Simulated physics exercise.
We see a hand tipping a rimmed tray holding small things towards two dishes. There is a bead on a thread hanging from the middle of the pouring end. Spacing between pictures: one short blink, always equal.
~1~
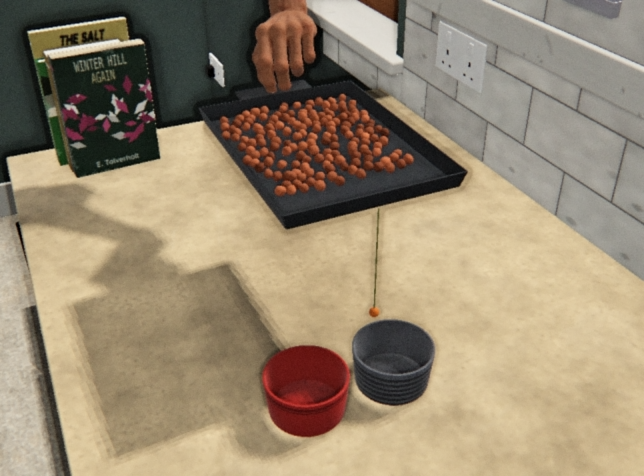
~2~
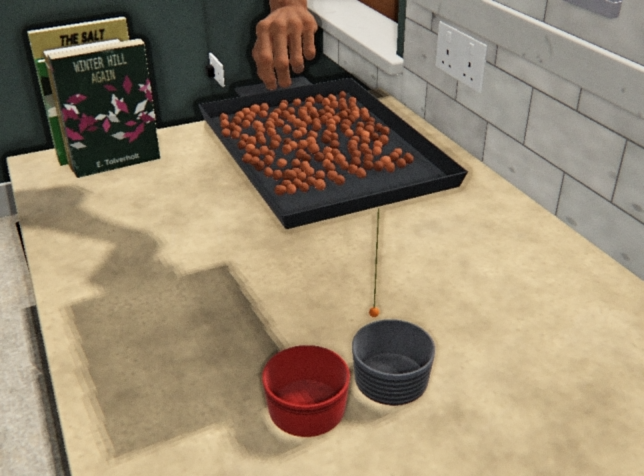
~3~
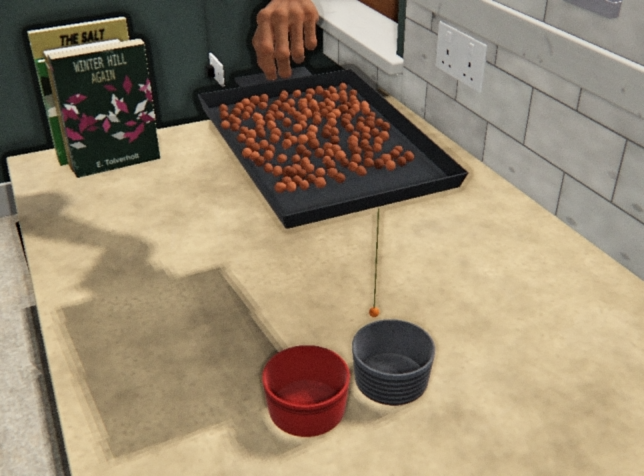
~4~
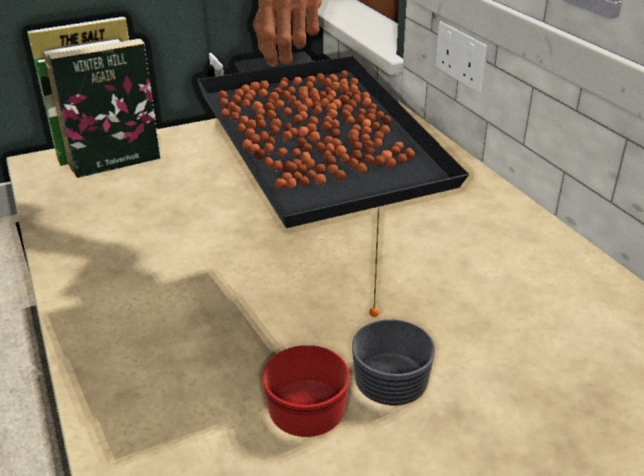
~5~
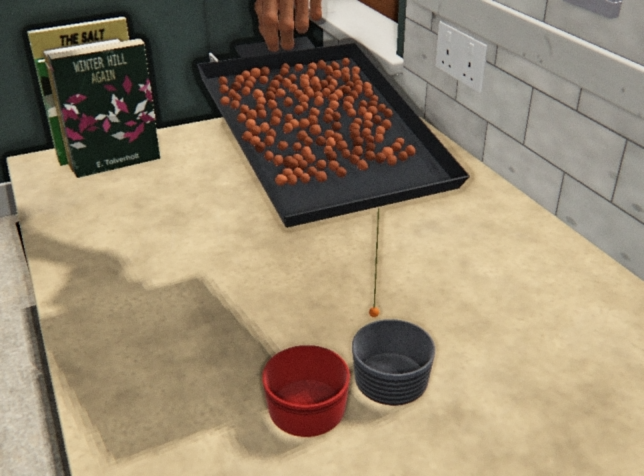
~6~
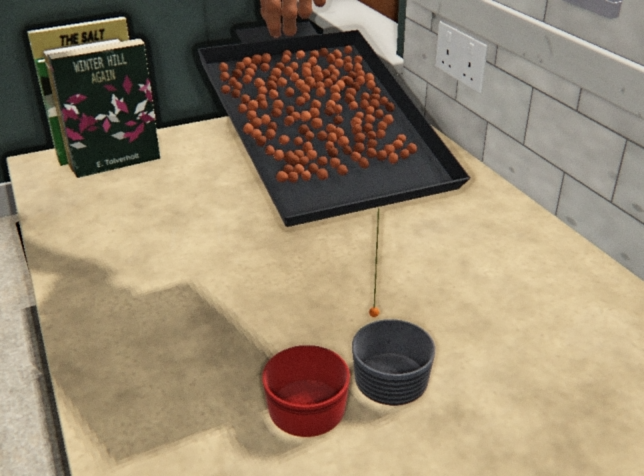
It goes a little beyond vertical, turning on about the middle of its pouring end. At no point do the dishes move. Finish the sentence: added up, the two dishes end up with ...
... under half of it.
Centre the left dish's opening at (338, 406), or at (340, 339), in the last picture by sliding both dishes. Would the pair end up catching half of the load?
Result, first setup: The minor share; second setup: The minor share.
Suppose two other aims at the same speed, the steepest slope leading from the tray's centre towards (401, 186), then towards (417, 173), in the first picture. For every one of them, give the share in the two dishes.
About 20 and 0 per cent.
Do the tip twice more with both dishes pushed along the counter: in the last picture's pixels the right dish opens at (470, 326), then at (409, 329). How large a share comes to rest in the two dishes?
Near 80 % and 30 %.
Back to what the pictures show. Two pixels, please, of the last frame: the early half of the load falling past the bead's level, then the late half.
(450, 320), then (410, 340).
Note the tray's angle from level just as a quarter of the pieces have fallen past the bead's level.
That would be about 105 degrees from level.
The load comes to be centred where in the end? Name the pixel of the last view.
Close to (434, 378), more or less.
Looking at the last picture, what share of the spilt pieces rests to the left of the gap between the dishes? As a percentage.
0 in a hundred, roughly.
Soon after the last picture, tray tipped steeply; nearly all on the tray; a stray few in the air.
A little later, tray tipped past a quarter turn; about two thirds on the tray; a stray few in the left dish; a stray few in the right dish; a small part outside both; about a quarter in the air.
Later still, tray tipped past a quarter turn; a small part in the left dish; about a quarter in the right dish; about two thirds outside both.
At rest, tray tipped past a quarter turn; a small part in the left dish; about a quarter in the right dish; about two thirds outside both.
